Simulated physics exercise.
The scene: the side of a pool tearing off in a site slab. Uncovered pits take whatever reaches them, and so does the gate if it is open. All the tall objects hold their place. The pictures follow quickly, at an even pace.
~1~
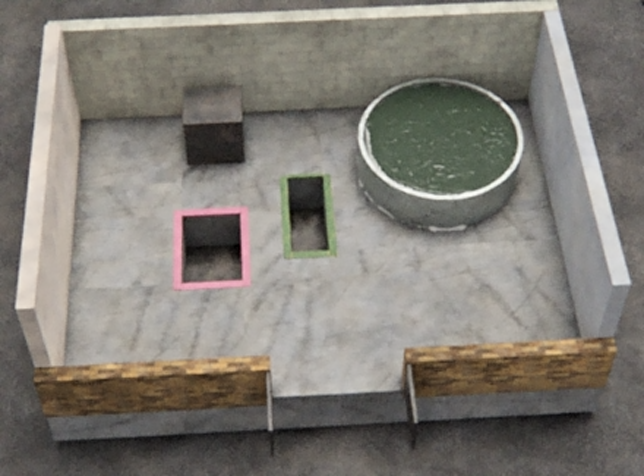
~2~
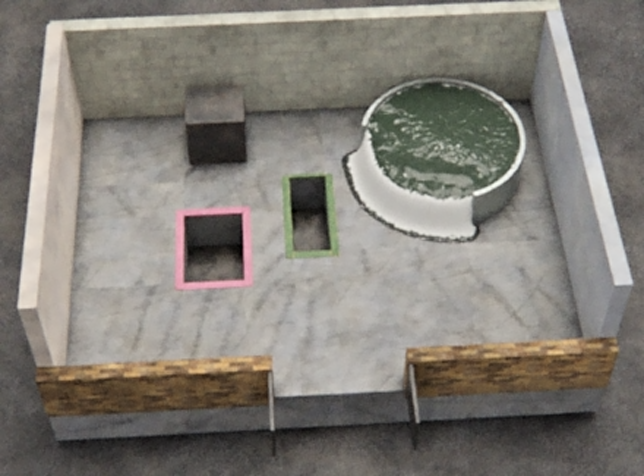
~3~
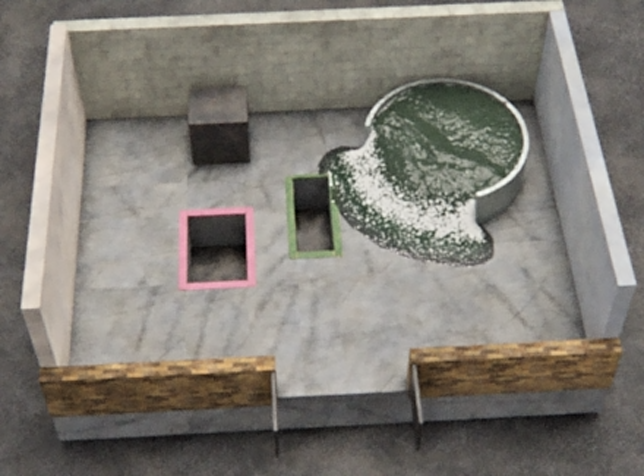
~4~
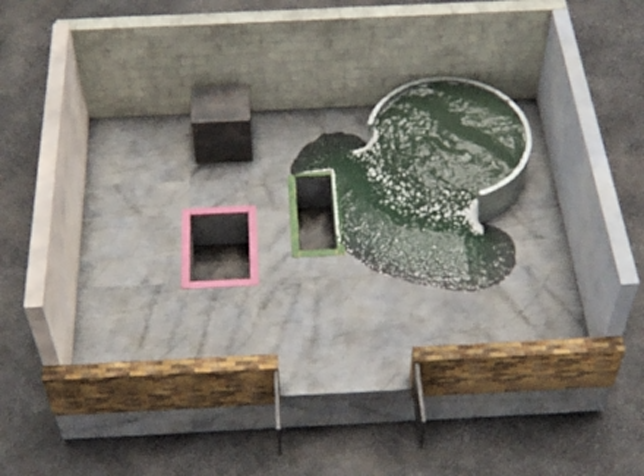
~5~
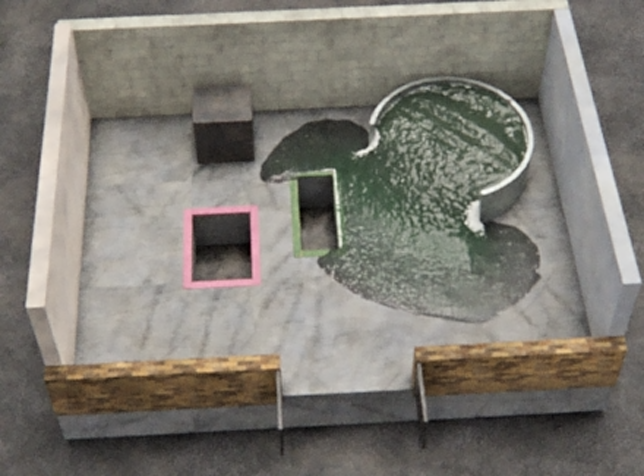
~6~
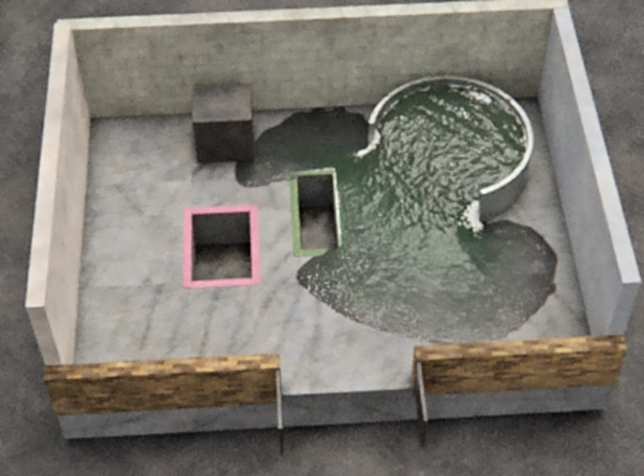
Dark green water sits in a round tank on a walled slab until the tank's front-left side tears open. It pours through the gap in a foaming sheet, then spreads around the green-edged opening, reaching left near the dark block and forward across the floor toward the viewer.
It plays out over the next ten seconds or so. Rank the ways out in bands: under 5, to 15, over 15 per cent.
One by one: The gate takes more than 15 %; the pink pit takes less than 5 %; the green pit takes more than 15 %.
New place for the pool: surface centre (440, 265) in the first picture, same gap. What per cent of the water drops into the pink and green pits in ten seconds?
Parts in a hundred: Pink 14, green 2.
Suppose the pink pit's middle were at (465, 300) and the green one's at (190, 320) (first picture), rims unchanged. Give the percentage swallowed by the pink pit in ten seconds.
In per cent: Pink 15.
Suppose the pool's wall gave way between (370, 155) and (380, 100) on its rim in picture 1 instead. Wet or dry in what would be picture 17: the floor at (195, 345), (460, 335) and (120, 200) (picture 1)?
As listed: Dry, clear, covered.
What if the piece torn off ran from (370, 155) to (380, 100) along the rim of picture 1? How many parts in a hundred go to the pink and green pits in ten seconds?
Roughly, in per cent: Pink 20, green 25.
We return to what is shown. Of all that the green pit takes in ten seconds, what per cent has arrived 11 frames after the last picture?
I make it 60 per cent.
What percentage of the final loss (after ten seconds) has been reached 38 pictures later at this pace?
I make it 85 per cent.
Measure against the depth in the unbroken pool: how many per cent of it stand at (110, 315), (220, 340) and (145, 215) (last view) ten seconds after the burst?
Roughly 6, 4 and 2 per cent, in turn.
A moment on, water covers 45 % of the floor; the gate 1 %, the pink pit 0 %, the green pit 13 %.
Next, water covers 50 % of the floor; the gate 6 %, the pink pit 0 %, the green pit 22 %.
Then, water covers 65 % of the floor; the gate 15 %, the pink pit 0 %, the green pit 29 %.
Later, water covers 80 % of the floor; the gate 22 %, the pink pit 1 %, the green pit 35 %.
In the end, water covers 90 % of the floor; the gate 27 %, the pink pit 3 %, the green pit 38 %.
